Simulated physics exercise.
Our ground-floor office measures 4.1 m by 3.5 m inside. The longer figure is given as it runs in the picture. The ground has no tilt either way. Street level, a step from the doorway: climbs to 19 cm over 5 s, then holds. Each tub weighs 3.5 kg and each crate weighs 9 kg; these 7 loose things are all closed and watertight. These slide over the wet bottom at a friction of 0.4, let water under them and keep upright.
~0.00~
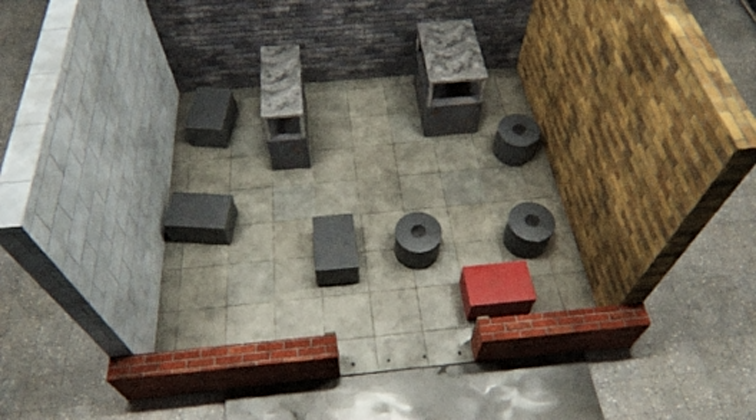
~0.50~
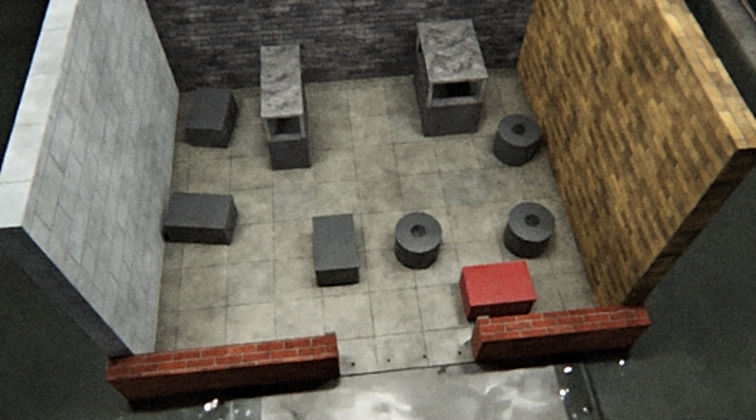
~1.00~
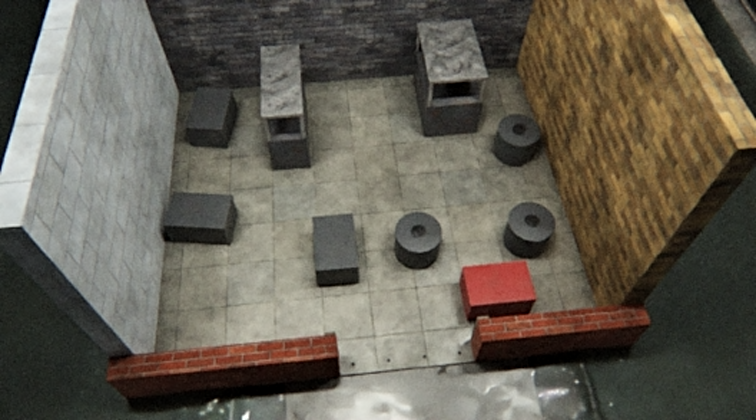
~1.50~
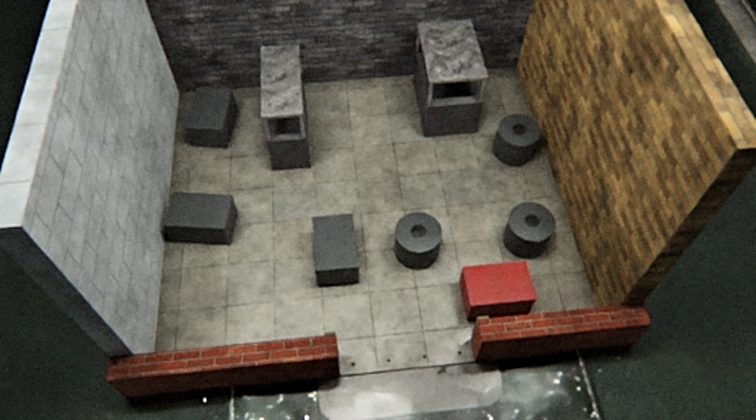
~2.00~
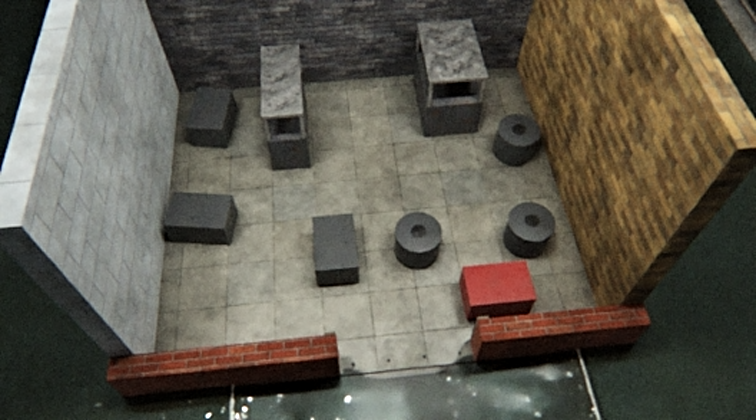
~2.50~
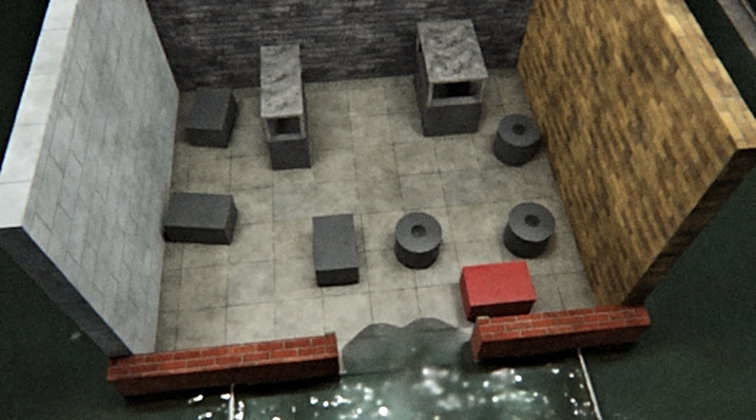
Dark water spreading outside a walled room and beginning to slip through the front gap, while the red crate and grey objects stay still.
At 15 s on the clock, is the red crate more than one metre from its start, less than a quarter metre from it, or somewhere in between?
I reckon it goes over a metre.
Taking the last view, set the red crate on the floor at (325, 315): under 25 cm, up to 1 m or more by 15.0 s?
It gets carried off.
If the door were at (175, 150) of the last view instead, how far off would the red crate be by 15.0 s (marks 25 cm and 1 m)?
By then the red crate has been carried a long way.
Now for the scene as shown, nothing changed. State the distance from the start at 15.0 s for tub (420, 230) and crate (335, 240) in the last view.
One is off by 200 cm, the other by 40 cm, in the order asked.
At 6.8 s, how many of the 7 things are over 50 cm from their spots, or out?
The number I get is 2.
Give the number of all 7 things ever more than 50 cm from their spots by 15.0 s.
Counting them up, I find 6.
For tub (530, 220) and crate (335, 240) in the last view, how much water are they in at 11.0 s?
Around 4 cm and 9 cm.
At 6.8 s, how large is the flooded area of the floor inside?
Close to 10.5 m2, I'd say.
After 3.5 s the red crate is near (499, 283), 0.0 m from its start, aground; 0 afloat.
After 6.8 s the red crate is near (517, 279), 0.2 m from its start, aground; 2 afloat.
After 11.0 s the red crate is near (512, 278), 0.1 m from its start, afloat; 7 afloat.
After 15.0 s the red crate is near (463, 159), 1.4 m from its start, afloat; 7 afloat.
